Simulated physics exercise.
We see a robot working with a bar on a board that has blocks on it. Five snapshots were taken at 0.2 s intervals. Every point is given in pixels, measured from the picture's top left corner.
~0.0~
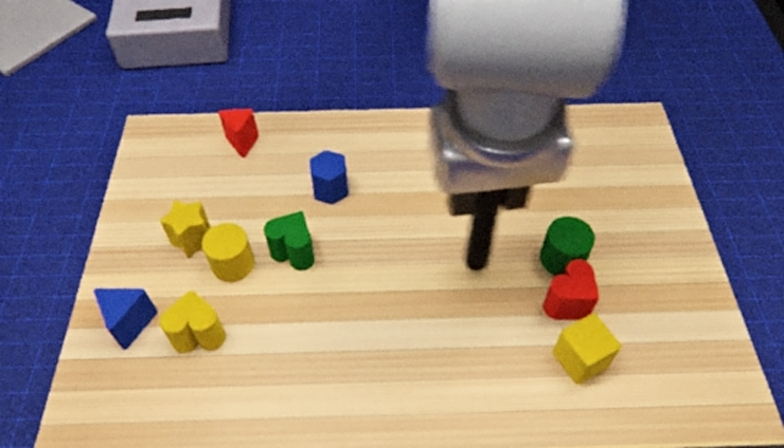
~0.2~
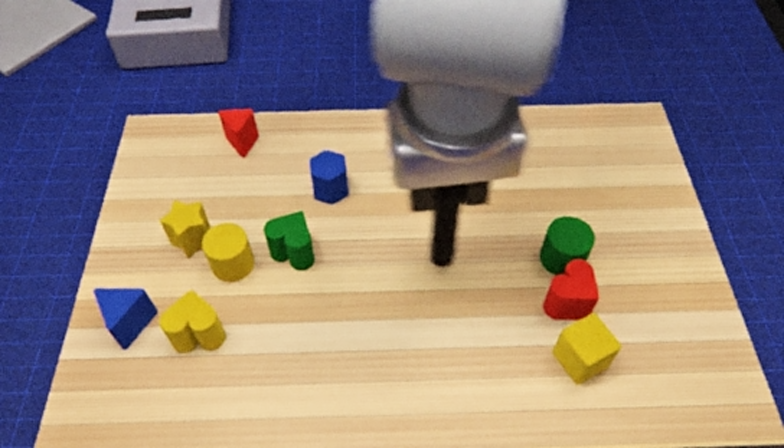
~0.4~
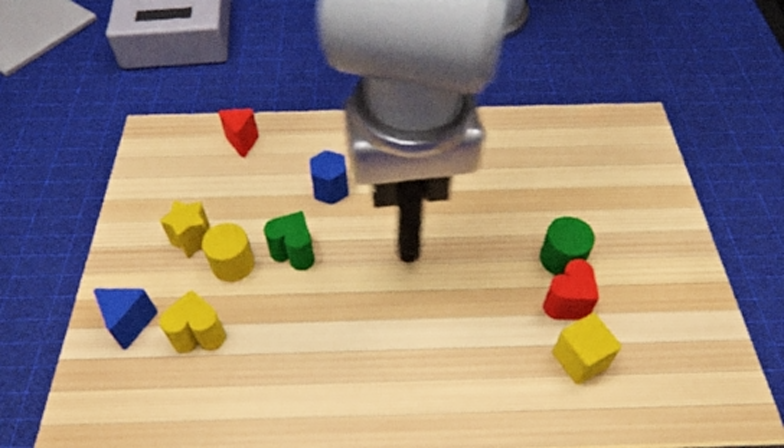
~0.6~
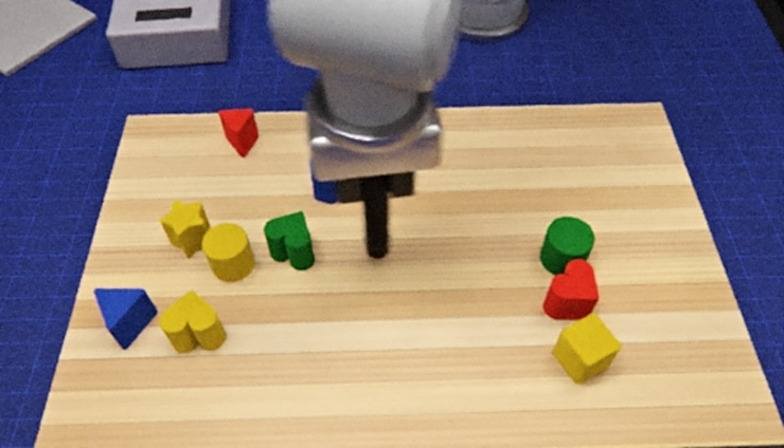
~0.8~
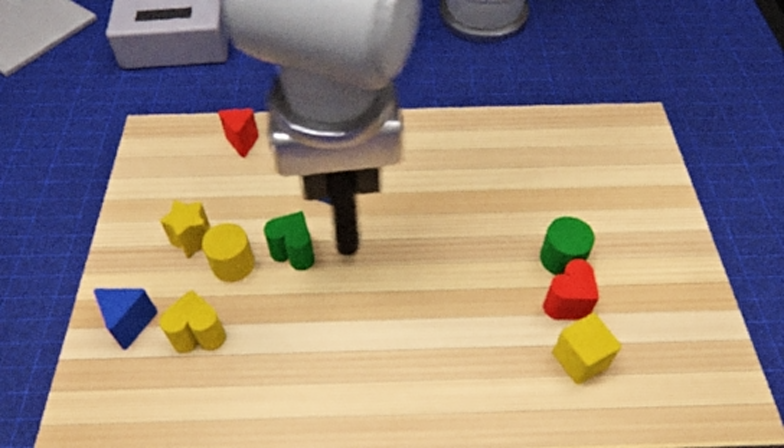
A grey-and-white robot arm holding a dark upright bar works over a striped wooden board on a blue surface, seen from above at a fixed angle. Yellow, green and blue blocks and a red one sit at the left and upper left, with green, red and yellow blocks at the right. The arm slides the bar steadily left toward the green heart, covering the blue hexagon, while the blocks stay still.
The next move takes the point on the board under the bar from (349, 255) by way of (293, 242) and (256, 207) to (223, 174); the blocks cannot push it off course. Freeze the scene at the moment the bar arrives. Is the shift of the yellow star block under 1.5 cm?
Yes.
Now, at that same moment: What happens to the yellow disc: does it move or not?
It is carried off its spot.
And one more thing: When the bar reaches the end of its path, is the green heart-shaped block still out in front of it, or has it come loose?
Prediction: Slipped aside.
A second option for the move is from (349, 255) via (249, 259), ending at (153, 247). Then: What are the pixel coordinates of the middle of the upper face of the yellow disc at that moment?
It comes to (138, 254).
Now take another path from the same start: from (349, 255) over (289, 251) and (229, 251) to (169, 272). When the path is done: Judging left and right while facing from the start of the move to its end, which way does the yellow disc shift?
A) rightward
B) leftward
Letter B.
What follows on the original path. One third of the way, bar at (290, 233); yellow disc at (213, 243); green heart-shaped block at (255, 223).
Two thirds of the way, bar at (253, 197); yellow disc at (207, 244); green heart-shaped block at (241, 215), turned 25° anticlockwise.
At the end, bar at (220, 165); yellow star block still; yellow disc at (207, 244); green heart-shaped block at (241, 215), turned 25° anticlockwise.
